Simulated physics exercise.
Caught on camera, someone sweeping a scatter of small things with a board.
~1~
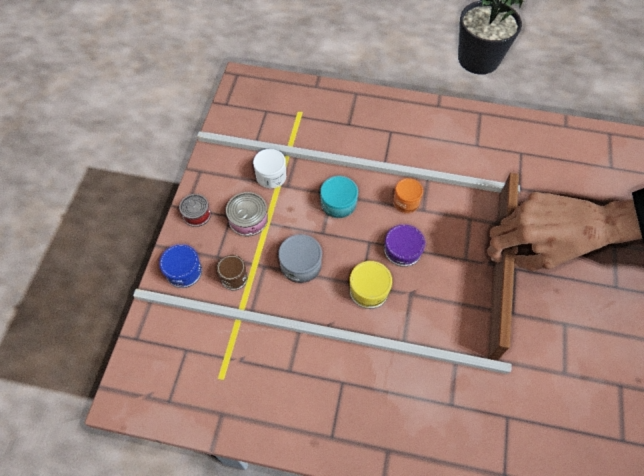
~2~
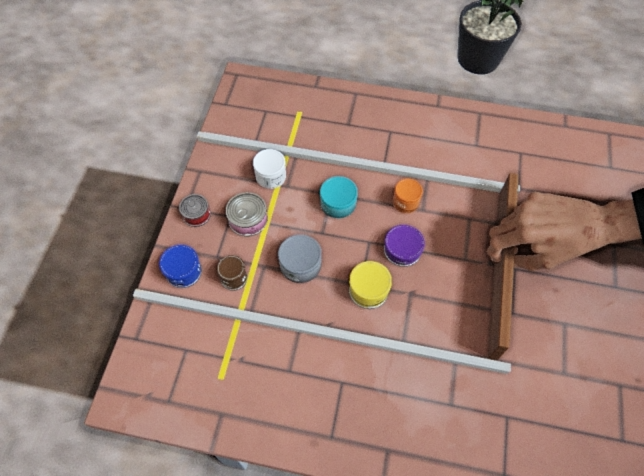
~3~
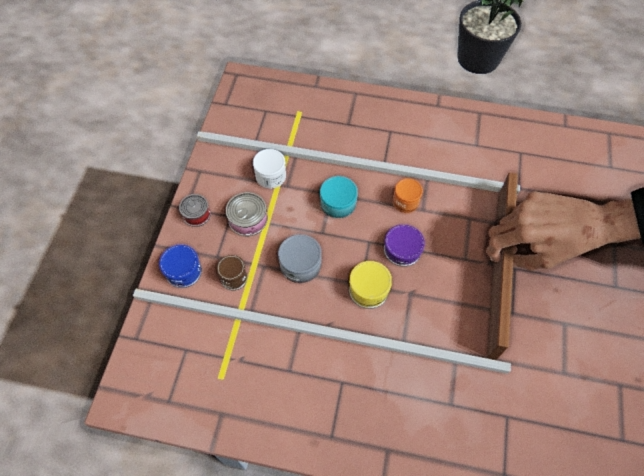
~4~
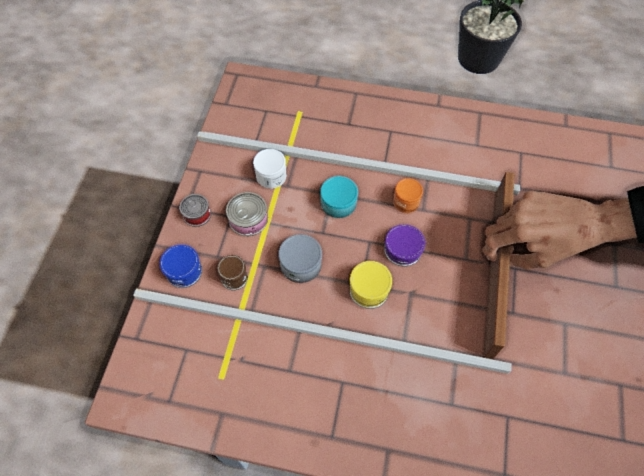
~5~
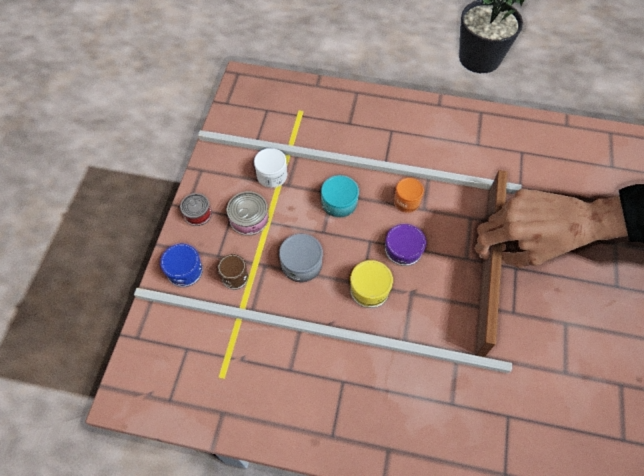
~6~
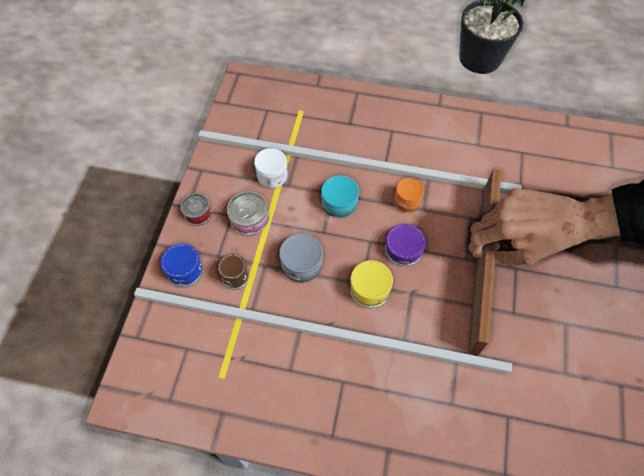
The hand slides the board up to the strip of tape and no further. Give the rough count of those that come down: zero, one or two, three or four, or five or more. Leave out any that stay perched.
Outcome: The number that fall off is zero.
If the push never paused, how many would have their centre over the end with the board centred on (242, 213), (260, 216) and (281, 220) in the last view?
In that order 1, 0 and 0.
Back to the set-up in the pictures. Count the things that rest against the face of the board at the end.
4 of them.
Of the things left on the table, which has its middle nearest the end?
The red tin ends nearest.
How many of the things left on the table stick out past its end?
That would be 0.
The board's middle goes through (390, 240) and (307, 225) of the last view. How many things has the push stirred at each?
First 3, then 6.
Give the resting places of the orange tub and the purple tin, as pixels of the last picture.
The orange tub stops around (271, 164); the purple tin around (248, 221).
Soon after, none off yet; red tin at rest near (197, 210); blue tin at rest near (183, 266); pink pot at rest near (249, 214).
At rest, the number that fall off is zero.
